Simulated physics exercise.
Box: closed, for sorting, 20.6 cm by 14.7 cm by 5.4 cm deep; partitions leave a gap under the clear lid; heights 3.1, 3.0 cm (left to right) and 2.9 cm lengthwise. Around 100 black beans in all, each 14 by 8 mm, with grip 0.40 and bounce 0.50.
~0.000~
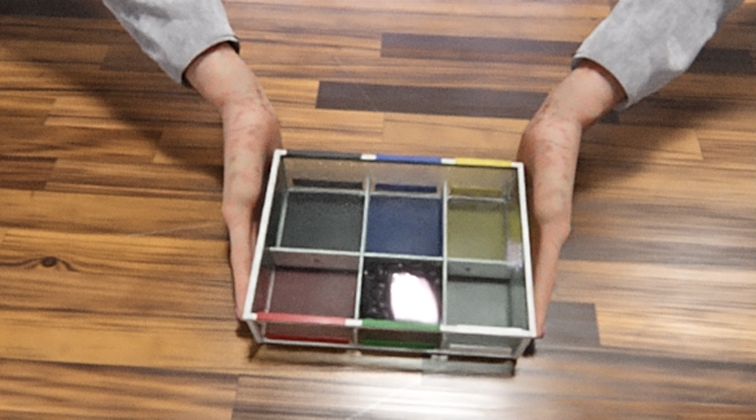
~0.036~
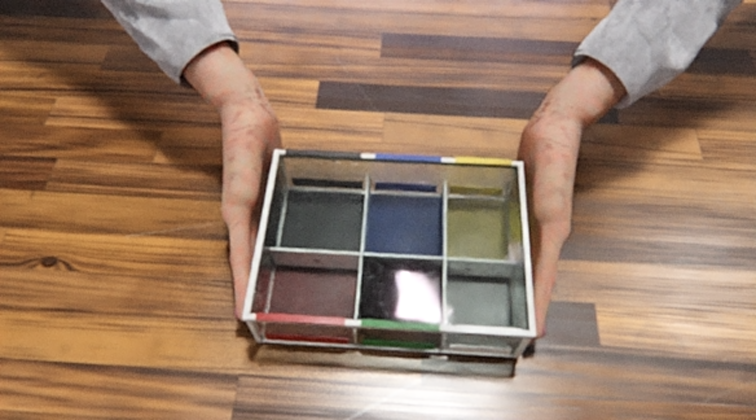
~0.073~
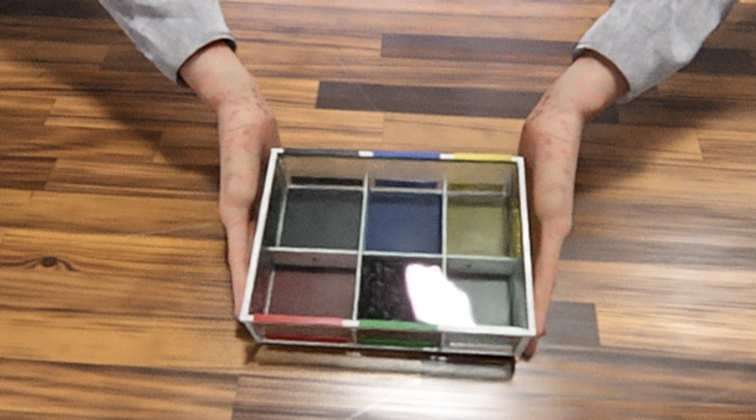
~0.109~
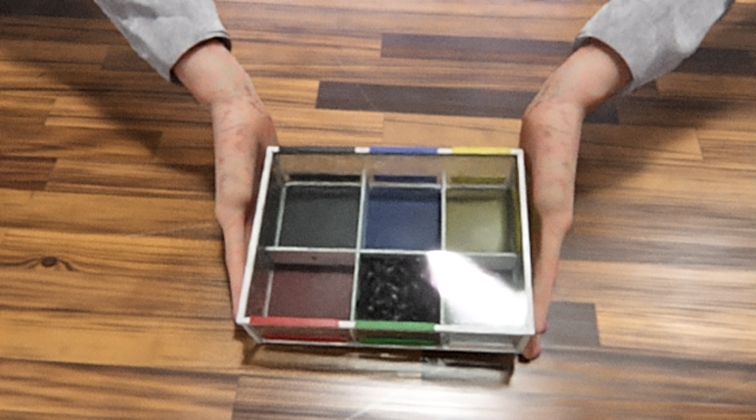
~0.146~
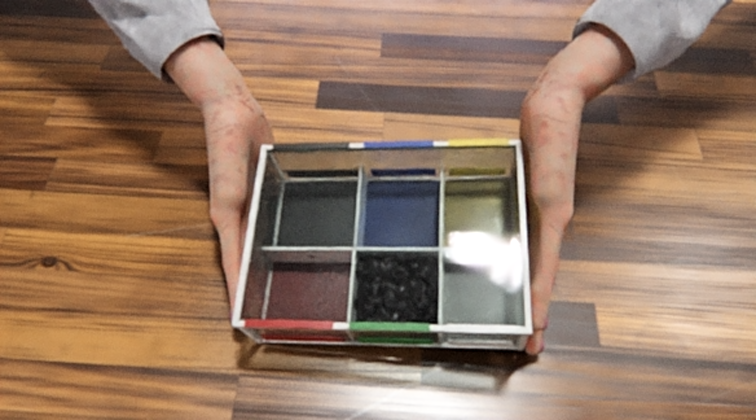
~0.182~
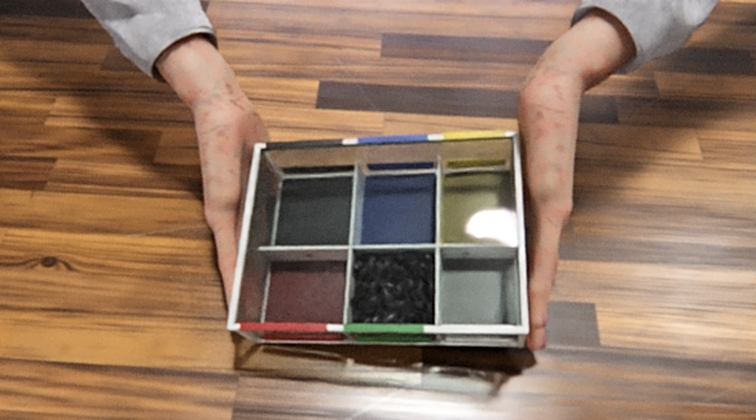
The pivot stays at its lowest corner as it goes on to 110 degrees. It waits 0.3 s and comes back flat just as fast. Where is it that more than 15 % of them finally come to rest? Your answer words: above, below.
Red compartment - above; blue compartment - below; green compartment - above; yellow compartment - below; white compartment - below; black compartment - below.
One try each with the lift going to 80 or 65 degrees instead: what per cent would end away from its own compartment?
Around 50 and 15 in a hundred, respectively.
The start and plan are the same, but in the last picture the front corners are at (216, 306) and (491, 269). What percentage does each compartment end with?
By the end, red has 60%, blue has 0%, green has 0%, yellow has 0%, white has 0% and black has 40%.
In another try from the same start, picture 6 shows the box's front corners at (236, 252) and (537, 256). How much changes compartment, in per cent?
I'd put it at about 100 per cent.
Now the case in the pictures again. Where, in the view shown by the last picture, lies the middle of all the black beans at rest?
Somewhere near (310, 314) in the last picture.
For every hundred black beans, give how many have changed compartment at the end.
Around 75 in a hundred.
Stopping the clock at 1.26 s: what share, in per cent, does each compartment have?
Red 55 %, blue 0 %, green 45 %, yellow 0 %, white 0 %, black 0 %.
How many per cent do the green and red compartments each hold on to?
The green one gets 25 per cent and the red one 75 per cent.
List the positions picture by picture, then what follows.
The first picture shows box tilt 0 degrees, front corners at (250, 315) and (529, 332); green 100 %.
The second picture shows box tilt 1 degrees, front corners at (249, 315) and (529, 332).
The third picture shows box tilt 2 degrees, front corners at (247, 316) and (529, 331).
The fourth picture shows box tilt 5 degrees, front corners at (244, 318) and (528, 329), lowest corner left front.
The fifth picture shows box tilt 9 degrees, front corners at (239, 322) and (525, 328), lowest corner left front.
The sixth picture shows box tilt 13 degrees, front corners at (234, 325) and (522, 328), lowest corner left front; green 100 %. Its pace works out near 110 degrees a second.
After 1.26 s, tilt 110 degrees; red 55 %, green 45 %.
After 1.97 s, tilt 59 degrees; red 75 %, green 25 %.
After 2.72 s, tilt 0 degrees; red 75 %, green 25 %.
In the end, at 3.2 s, red 75 %, blue 0 %, green 25 %, yellow 0 %, white 0 %, black 0 %.
